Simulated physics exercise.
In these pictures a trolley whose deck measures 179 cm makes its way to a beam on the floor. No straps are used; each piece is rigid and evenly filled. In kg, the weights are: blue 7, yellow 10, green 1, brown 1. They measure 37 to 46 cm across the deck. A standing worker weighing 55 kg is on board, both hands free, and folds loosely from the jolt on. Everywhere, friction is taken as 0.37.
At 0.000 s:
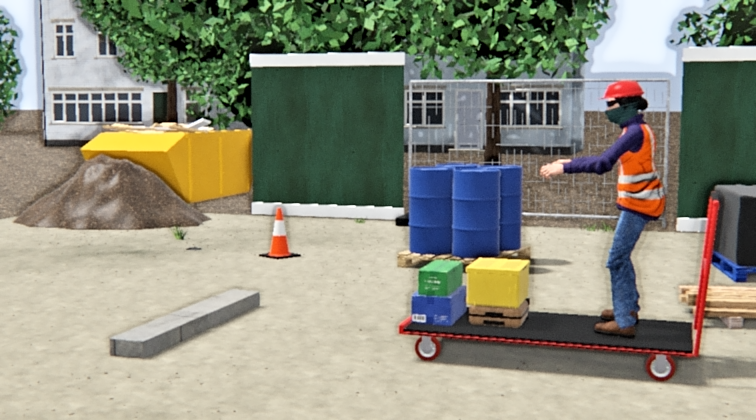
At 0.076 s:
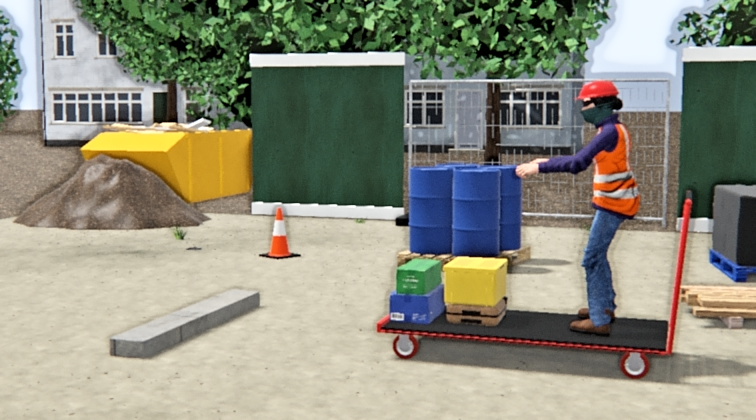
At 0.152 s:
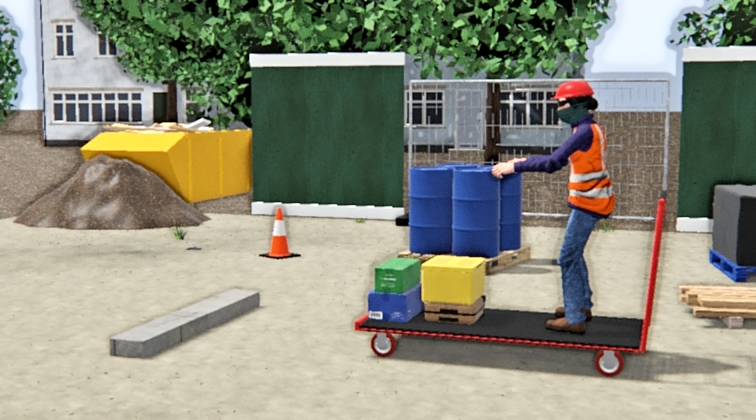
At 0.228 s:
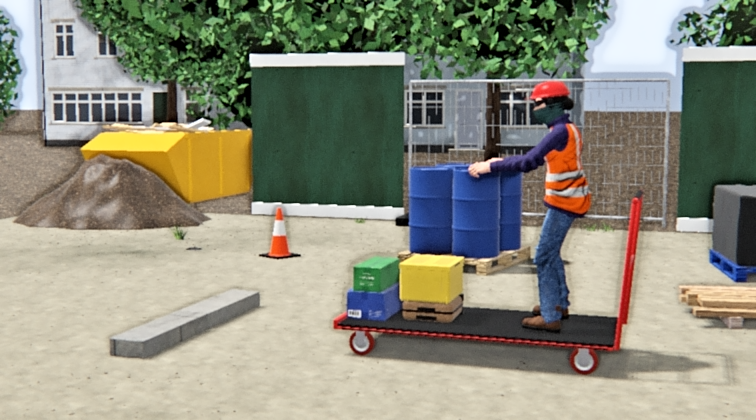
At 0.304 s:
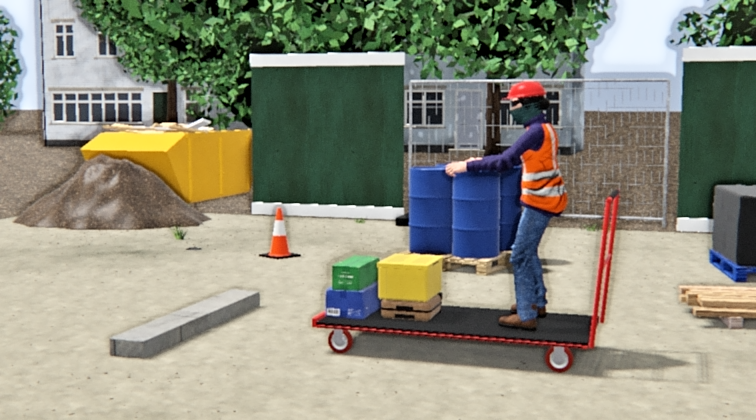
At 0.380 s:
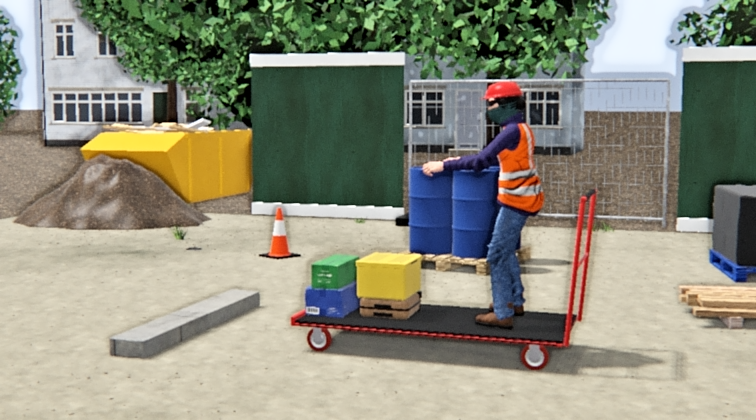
Worker in a red hard hat and orange vest standing on a flat trolley rolling left, carrying yellow, green and blue boxes.
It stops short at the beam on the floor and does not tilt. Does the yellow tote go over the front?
It is not shed from the deck.
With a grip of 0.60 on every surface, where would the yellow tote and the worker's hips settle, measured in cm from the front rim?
Then yellow 50 behind, hips 80 behind.
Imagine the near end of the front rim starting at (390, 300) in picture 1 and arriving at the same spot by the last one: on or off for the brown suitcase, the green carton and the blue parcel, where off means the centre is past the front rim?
Well, brown remains, green is lost, and blue remains.
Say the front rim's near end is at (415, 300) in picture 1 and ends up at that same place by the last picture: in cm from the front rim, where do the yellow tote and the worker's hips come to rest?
Yellow: 50 cm behind; hips: 100 cm behind.
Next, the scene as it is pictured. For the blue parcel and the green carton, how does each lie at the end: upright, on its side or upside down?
Blue upright, green on its side.
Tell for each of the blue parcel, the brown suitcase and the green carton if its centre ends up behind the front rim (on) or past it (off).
By the last picture you'd see blue retained, brown retained and green shed.
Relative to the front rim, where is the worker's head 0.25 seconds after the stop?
At that moment it sits around 80 cm behind the rim.
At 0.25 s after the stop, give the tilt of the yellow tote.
Roughly 10 degrees.
Impact comes at 0.84 s.
After 1.09 s the yellow tote is 45 cm behind the rim, tilted 10°, near (253, 264) in the last picture's view.
After 1.39 s the yellow tote is 49 cm behind the rim, tilted 0°, near (257, 268) in the last picture's view.
After 1.84 s the yellow tote is 49 cm behind the rim, tilted 0°, near (257, 268) in the last picture's view.
When all is still (2.6 s), past the rim, green carton; behind it, blue parcel, yellow tote, brown suitcase and the worker's hips.
